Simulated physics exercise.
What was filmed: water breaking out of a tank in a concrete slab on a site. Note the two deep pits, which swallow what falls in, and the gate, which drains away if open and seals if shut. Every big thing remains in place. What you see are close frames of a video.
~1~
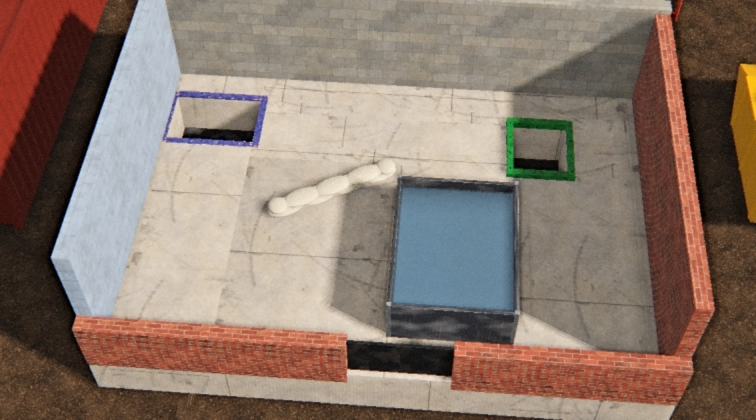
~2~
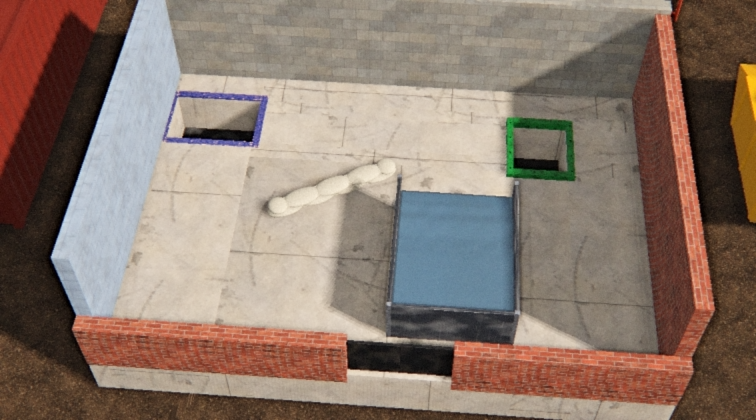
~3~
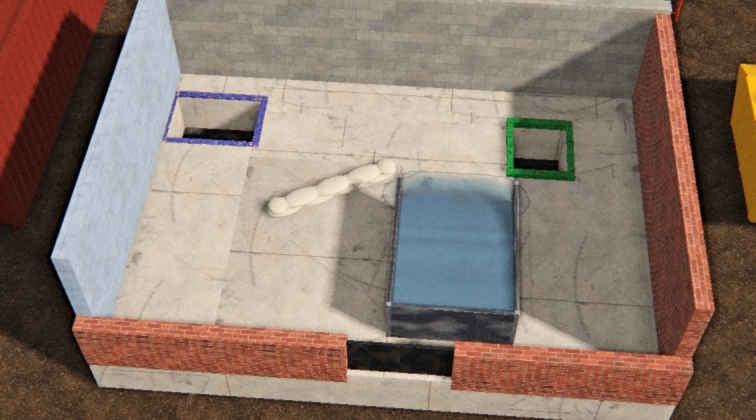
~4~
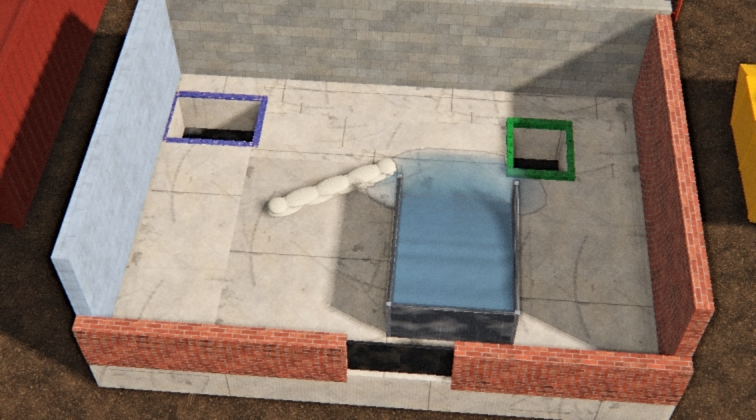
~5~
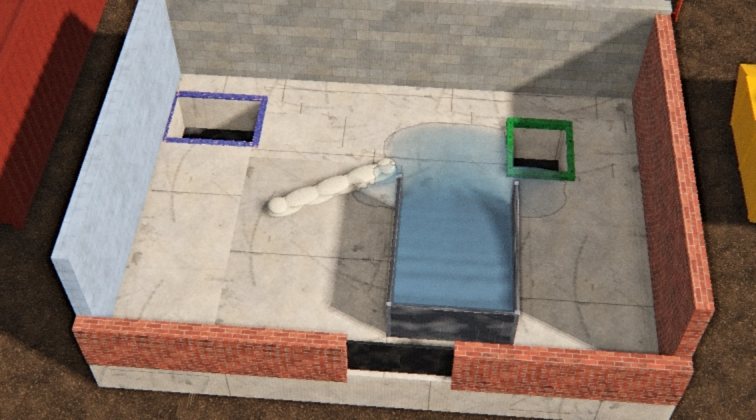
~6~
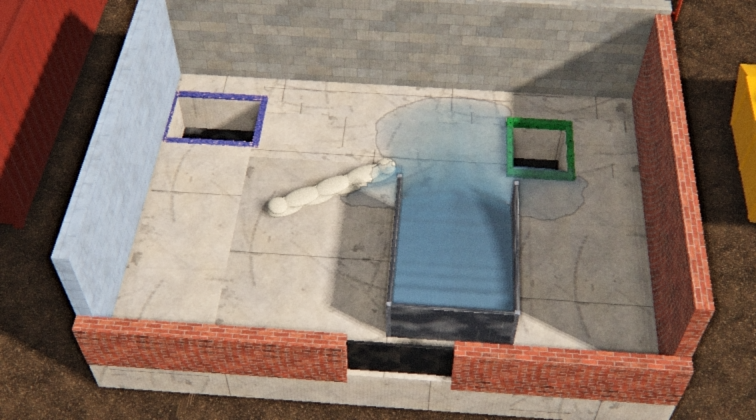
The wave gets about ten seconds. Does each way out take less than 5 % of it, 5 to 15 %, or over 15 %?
The gate ends up with less than 5 %; the green pit ends up with 5 to 15 %; the blue pit ends up with over 15 %.
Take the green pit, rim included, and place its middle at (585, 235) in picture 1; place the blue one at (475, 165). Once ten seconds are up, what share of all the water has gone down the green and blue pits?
Estimated shares - green: 0 %; blue: 75 %.
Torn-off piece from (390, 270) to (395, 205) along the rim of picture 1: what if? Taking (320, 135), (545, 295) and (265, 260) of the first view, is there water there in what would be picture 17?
So the first one is left untouched, the next left untouched, and the last drenched.
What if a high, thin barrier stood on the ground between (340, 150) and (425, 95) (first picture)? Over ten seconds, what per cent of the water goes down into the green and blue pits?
Green 14 %, blue 8 %.
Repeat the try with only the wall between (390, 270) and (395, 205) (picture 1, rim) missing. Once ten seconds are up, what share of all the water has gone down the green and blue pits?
Estimates in per cent: Green 0, blue 35.
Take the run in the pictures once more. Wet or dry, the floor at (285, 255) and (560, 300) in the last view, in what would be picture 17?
In that order, the first is submerged and the second spared.
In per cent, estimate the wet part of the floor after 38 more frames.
I'd put it at roughly 80 per cent.
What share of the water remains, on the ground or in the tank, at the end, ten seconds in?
Estimate: Some 62 %.
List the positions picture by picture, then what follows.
Still water in the tank at (455, 245), in the first picture.
The front is at a hidden place, out from the gap on the tank's far side, in the second picture.
The front is at (522, 197), out from the gap on the tank's far side, in the third picture.
The front is at (533, 181), out from the gap on the tank's far side, in the fourth picture.
The front is at (504, 134), out from the gap on the tank's far side, in the fifth picture.
The front is at (446, 100), out from the gap on the tank's far side, in the sixth picture.
A moment on, water covers 25 % of the floor; the gate 0 %, the green pit 3 %, the blue pit 0 %.
Next, water covers 40 % of the floor; the gate 0 %, the green pit 6 %, the blue pit 0 %.
Then, water covers 50 % of the floor; the gate 0 %, the green pit 8 %, the blue pit 7 %.
Later, water covers 80 % of the floor; the gate 0 %, the green pit 10 %, the blue pit 20 %.
In the end, water covers 95 % of the floor; the gate 0 %, the green pit 10 %, the blue pit 29 %.
